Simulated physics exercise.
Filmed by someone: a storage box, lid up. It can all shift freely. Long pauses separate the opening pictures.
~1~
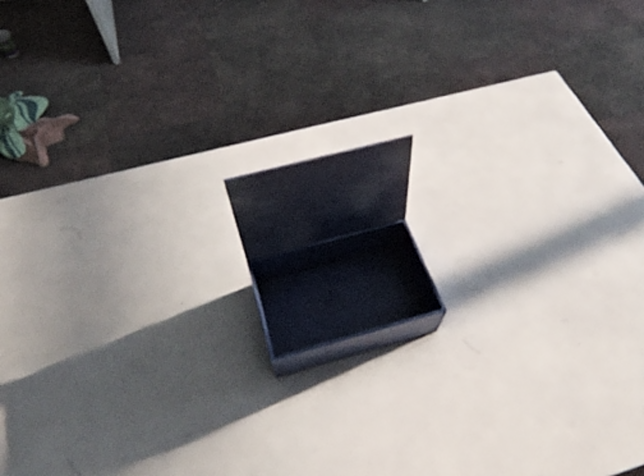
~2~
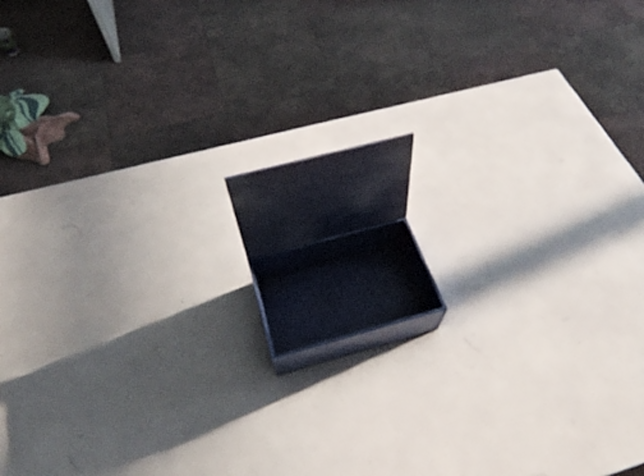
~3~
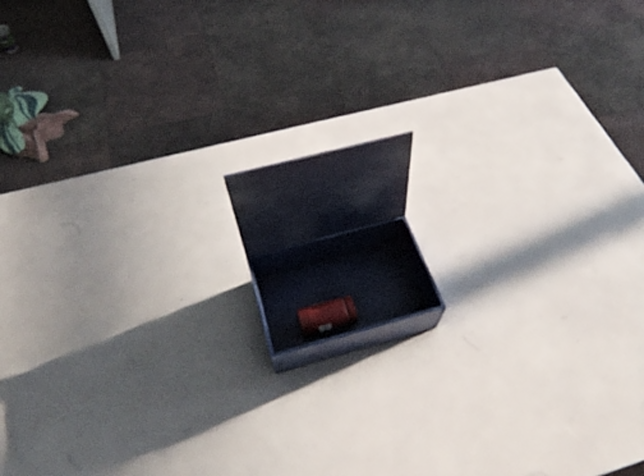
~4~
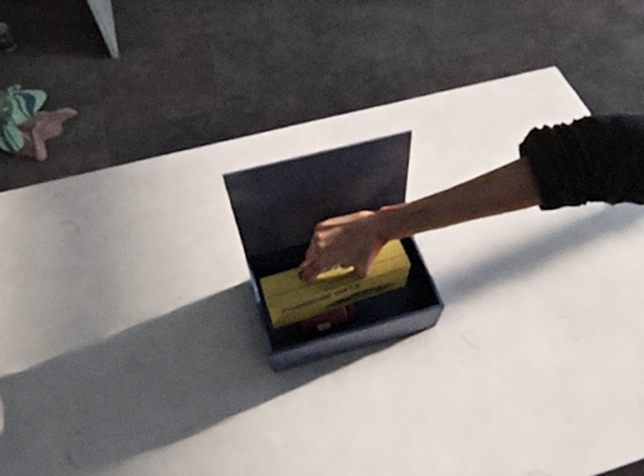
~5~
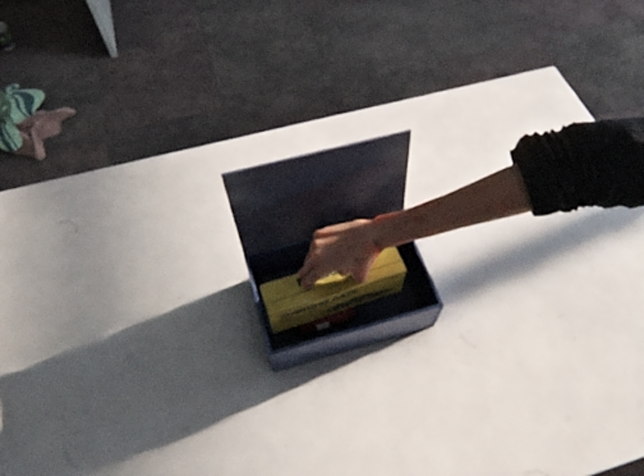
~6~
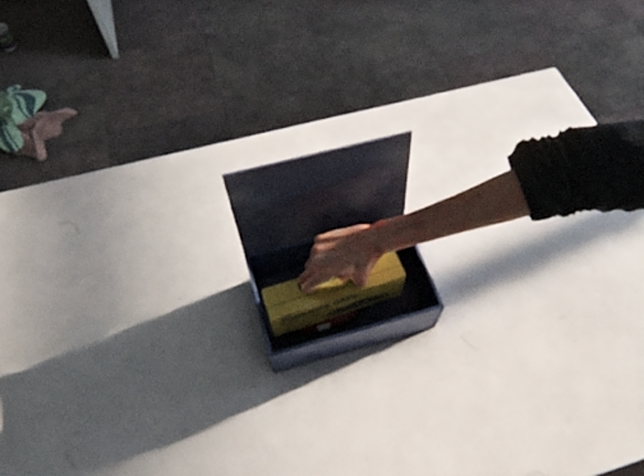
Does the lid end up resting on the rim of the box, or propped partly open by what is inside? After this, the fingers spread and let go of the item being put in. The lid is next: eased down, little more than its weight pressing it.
It rests on the rim.
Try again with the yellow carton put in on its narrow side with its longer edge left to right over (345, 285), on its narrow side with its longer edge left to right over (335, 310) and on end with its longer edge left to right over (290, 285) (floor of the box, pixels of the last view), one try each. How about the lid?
First try: No gap; second try: No gap; third try: A gap remains.
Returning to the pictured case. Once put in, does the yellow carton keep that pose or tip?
Simply put, it gets tilted.
Then, 0.90 s past the last view, lid starting down; yellow carton on its side near (324, 280); red shaker displaced about its own width.
Then, 1.70 s past the last view, lid 54° above the rim; yellow carton on its side near (324, 280); red shaker displaced a little.
Then, 2.40 s past the last view, lid shut; yellow carton on its side near (324, 280); red shaker displaced a little.
Finally, lid shut; down or leaning hard in the box, yellow carton; red shaker still in place. Final places as the last picture's camera would see them, yellow carton near (324, 280).
